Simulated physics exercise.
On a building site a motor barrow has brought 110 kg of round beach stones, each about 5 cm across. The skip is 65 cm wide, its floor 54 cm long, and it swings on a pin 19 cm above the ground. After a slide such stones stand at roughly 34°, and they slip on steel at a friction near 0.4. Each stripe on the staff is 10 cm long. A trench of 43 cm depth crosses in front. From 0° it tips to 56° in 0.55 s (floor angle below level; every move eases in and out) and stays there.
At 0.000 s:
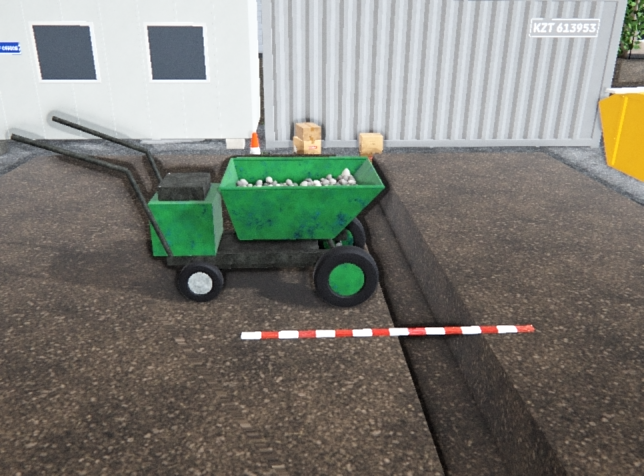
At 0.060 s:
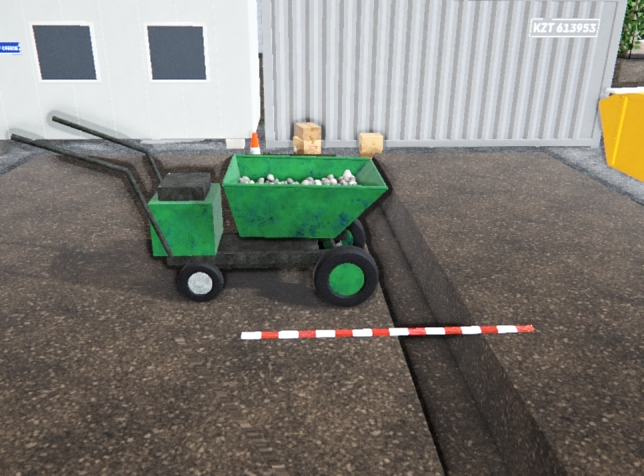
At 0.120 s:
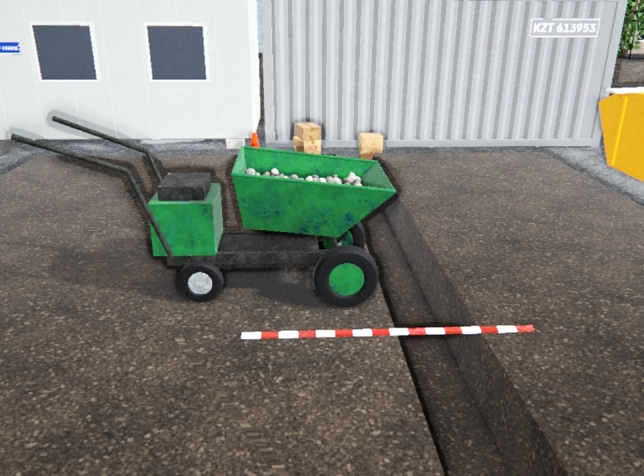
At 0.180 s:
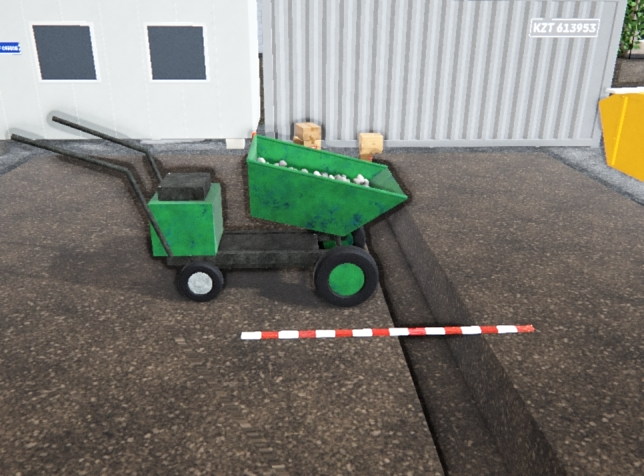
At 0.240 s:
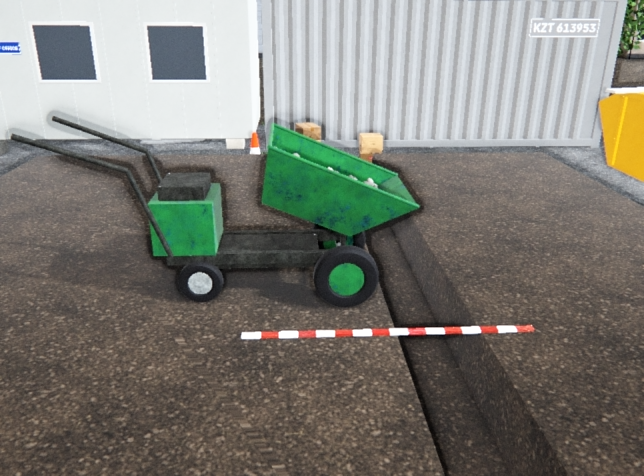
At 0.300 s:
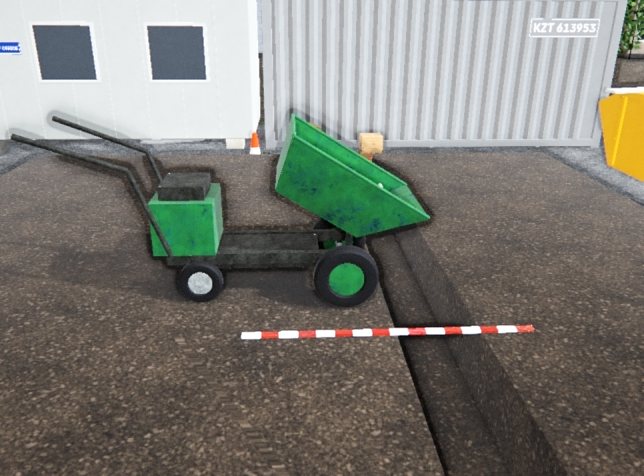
Green skip of pale stones on a motor barrow tilting forward to the right, slowly then more steeply, above a dark trench.
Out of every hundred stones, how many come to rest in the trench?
Some 28 per cent of it.
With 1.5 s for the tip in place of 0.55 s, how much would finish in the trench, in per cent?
Then about 40 per cent.
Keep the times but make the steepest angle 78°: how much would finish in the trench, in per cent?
Then about 25 per cent.
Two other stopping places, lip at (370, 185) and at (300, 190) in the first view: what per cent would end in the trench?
About 40 and 70 per cent.
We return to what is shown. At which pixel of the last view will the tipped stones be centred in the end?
Near (478, 278).
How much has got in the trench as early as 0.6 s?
About 5 per cent by then.
After 0.4 s the floor is at 47°; 100 % in the skip; the foremost stones are at (404, 218).
After 0.6 s the floor is at 56°; 97 % in the skip, 3 % in the trench; the foremost stones are at (458, 241).
After 1.0 s the floor is at 56°; 48 % in the skip, 7 % in the trench, 45 % past the trench; the foremost stones are at (541, 273).
After 3.0 s the floor is at 56°; 18 % in the skip, 28 % in the trench, 54 % past the trench; the foremost stones are past the picture's edge.
